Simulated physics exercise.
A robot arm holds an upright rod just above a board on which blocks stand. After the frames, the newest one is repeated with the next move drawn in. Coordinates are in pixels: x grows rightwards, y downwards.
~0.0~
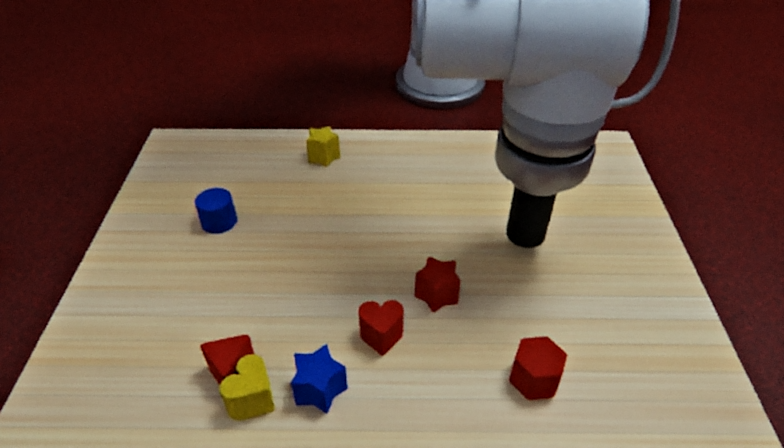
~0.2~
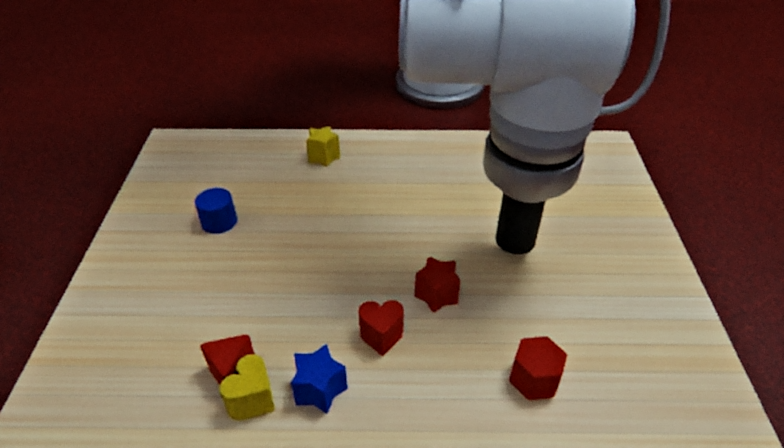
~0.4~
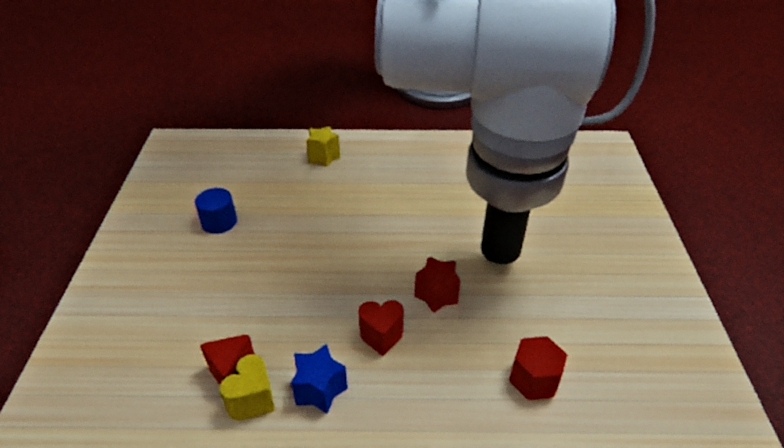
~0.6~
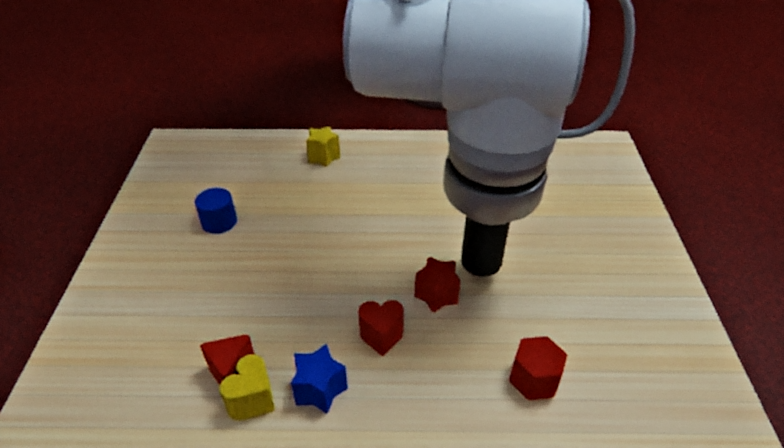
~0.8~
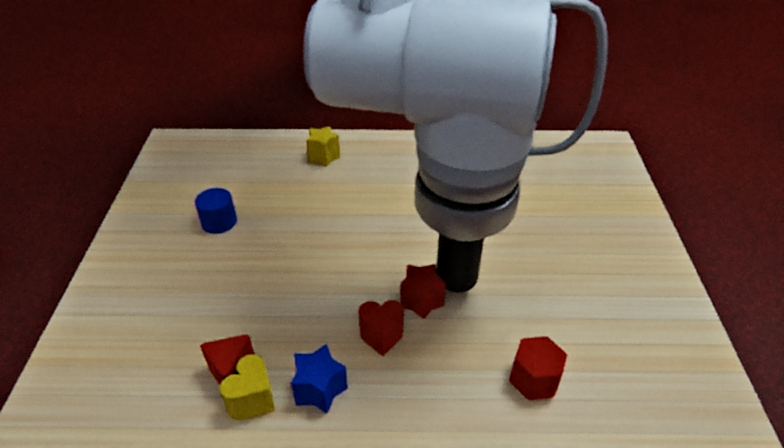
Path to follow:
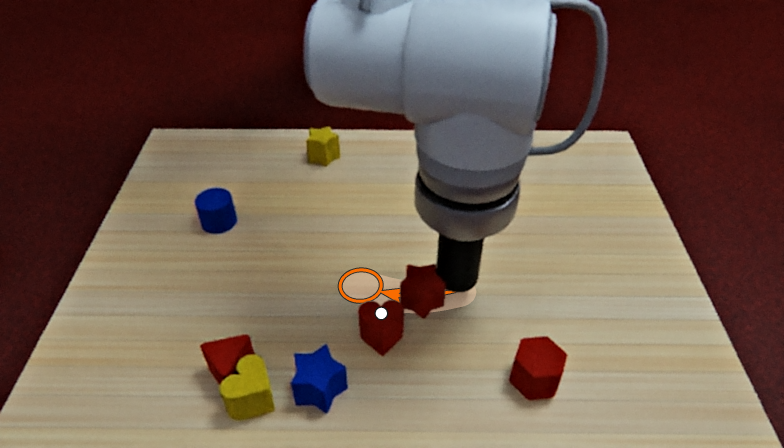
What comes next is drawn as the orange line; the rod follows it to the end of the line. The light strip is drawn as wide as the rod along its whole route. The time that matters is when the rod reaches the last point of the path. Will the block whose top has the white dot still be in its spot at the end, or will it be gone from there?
Shifted.
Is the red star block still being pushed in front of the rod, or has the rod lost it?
It lies beside or behind the rod.
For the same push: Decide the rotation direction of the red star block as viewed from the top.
It turns round anticlockwise.
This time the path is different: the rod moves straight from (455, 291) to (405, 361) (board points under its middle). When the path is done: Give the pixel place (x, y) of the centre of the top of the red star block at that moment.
Top centre: (392, 291).
The drawn path runs from (455, 291) through (424, 296) and (391, 294) to (361, 285); the dot is on the red heart block.
On the path given first. Halfway along, rod (407, 282); red heart block (369, 322), turned 15° anticlockwise; red star block (372, 288), turned 15° anticlockwise.
At the end, rod (360, 271); red heart block (369, 322), turned 15° anticlockwise; red star block (349, 292), turned 50° anticlockwise.
